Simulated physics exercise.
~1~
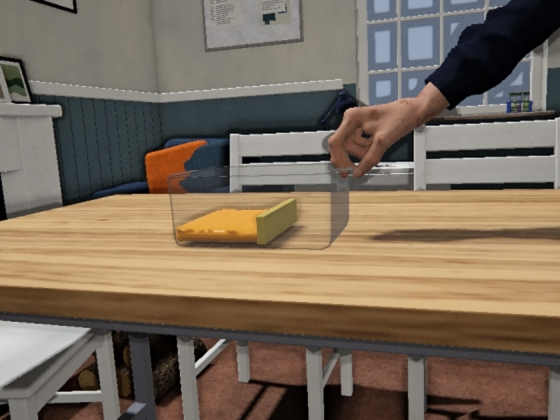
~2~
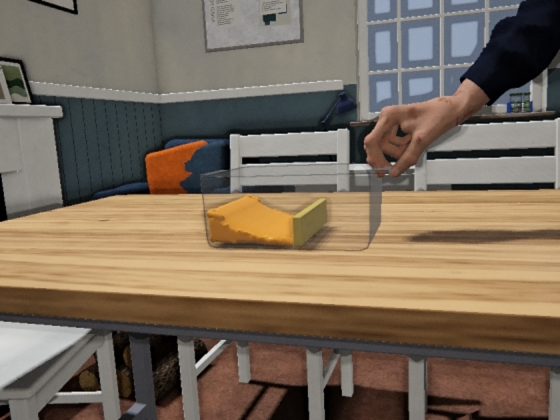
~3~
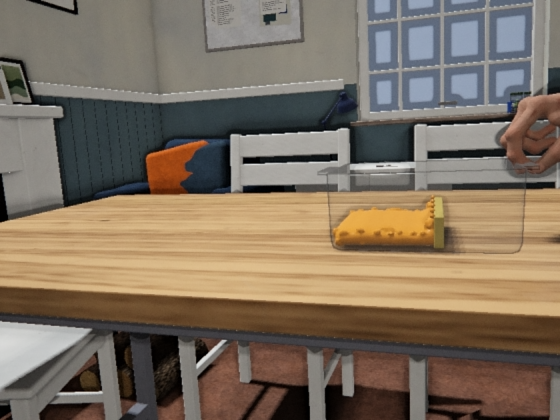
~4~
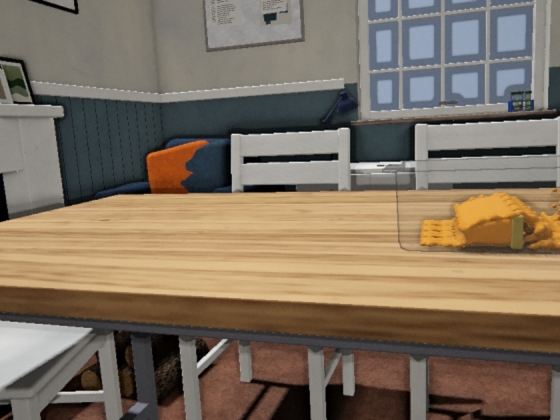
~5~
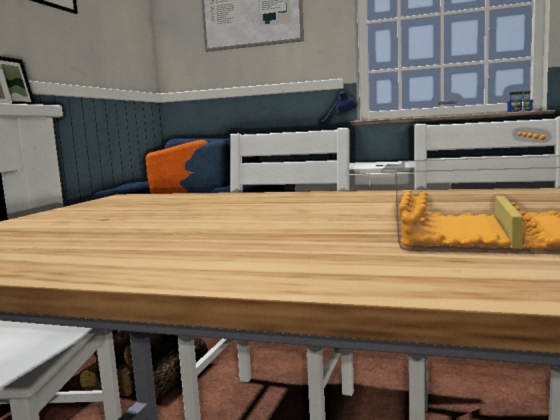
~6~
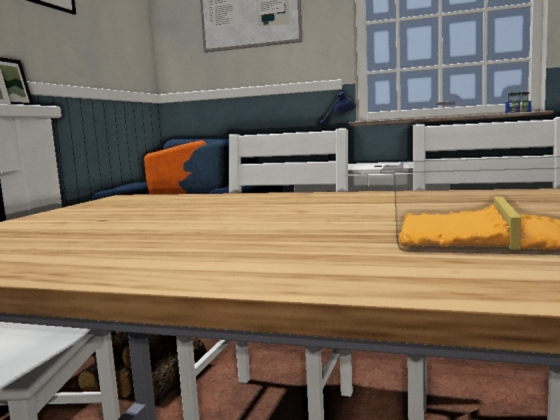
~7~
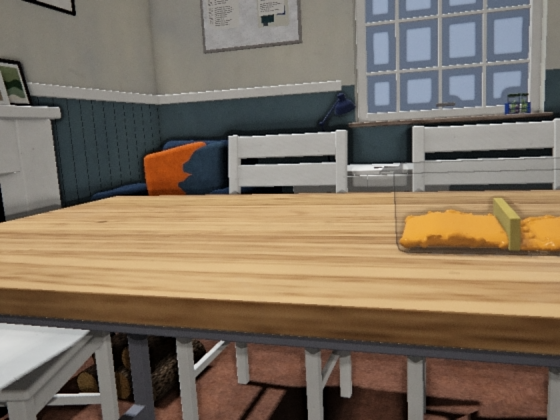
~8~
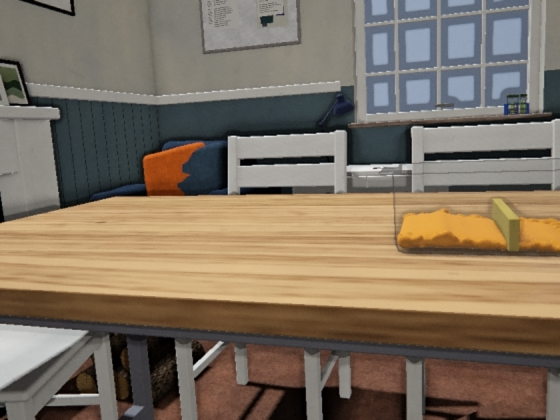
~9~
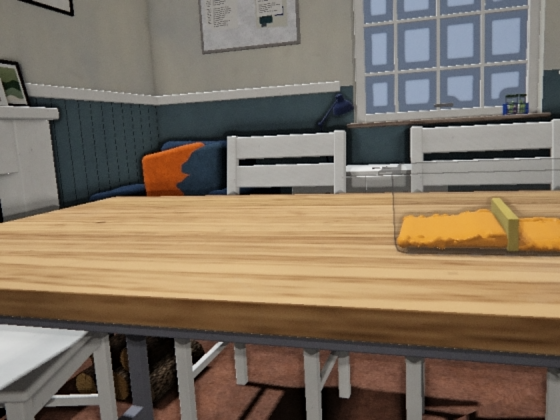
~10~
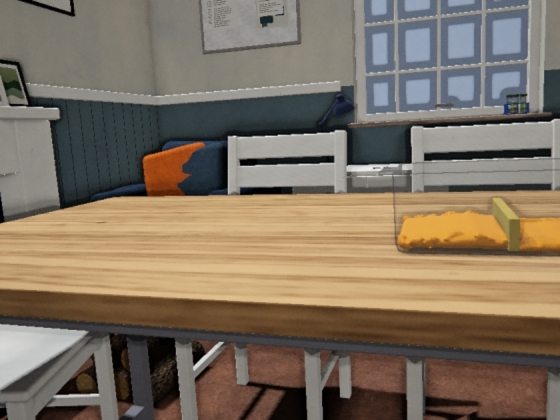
A clear open box of orange juice with a yellowish divider is pulled right along a wooden table by a hand; the juice surges, some crossing the divider and a little splashing out, then settles on both sides as the box rests at the right edge of view.
